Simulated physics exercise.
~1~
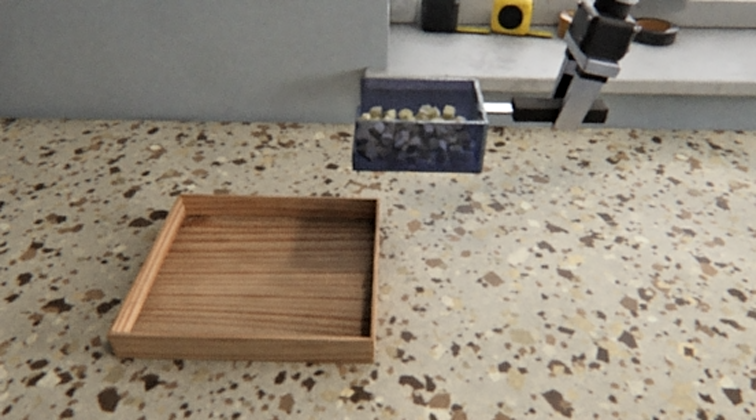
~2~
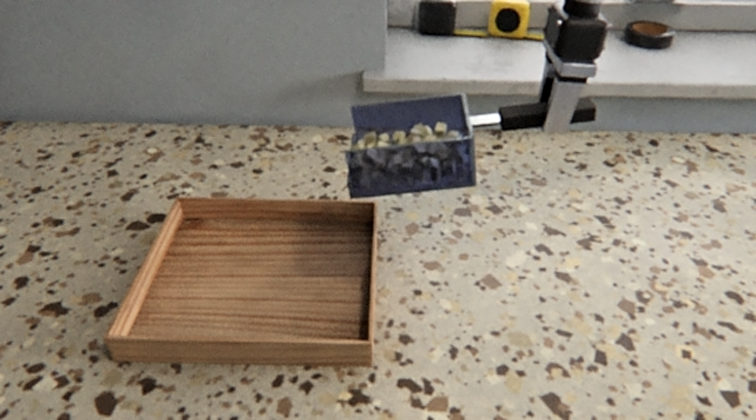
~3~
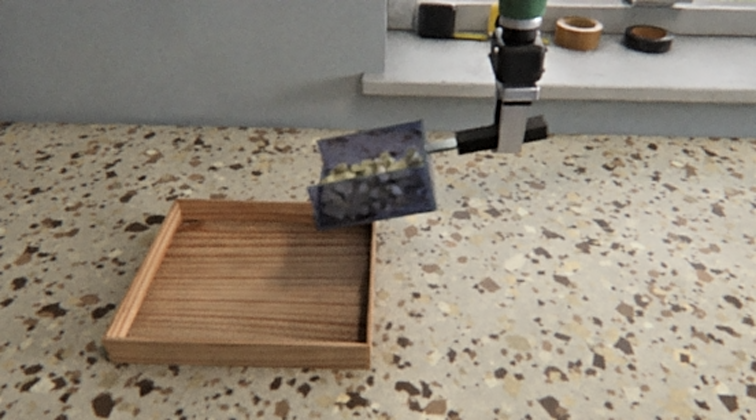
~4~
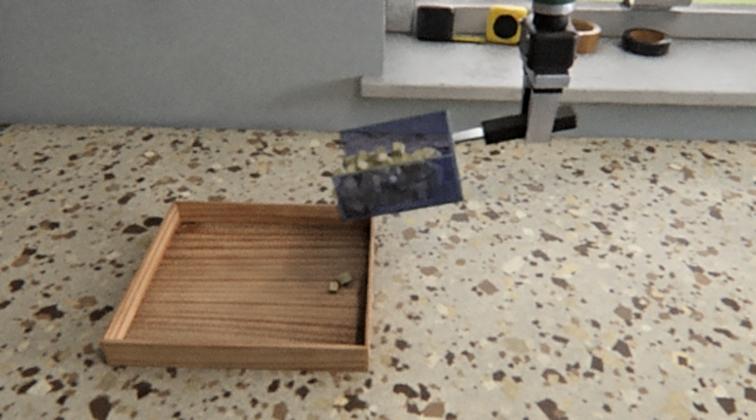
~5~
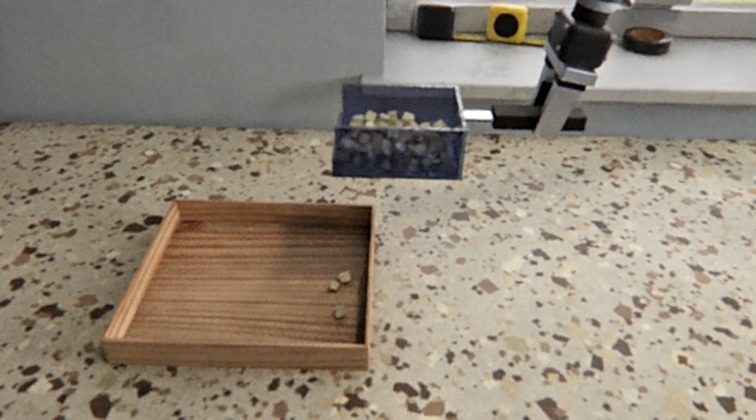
A robot arm at the upper right holds a translucent dark blue box full of small pale yellowish cubes above a speckled stone countertop, seen from the front and slightly above. A shallow, empty wooden tray sits at the left, with a grey wall and a windowsill holding tape rolls and a yellow-and-black object behind. The arm lowers the box leftward and tips it over the tray's right edge. As it draws back, a couple of cubes lie in the tray. The box rises and levels, still mostly full, leaving three cubes on the wood.
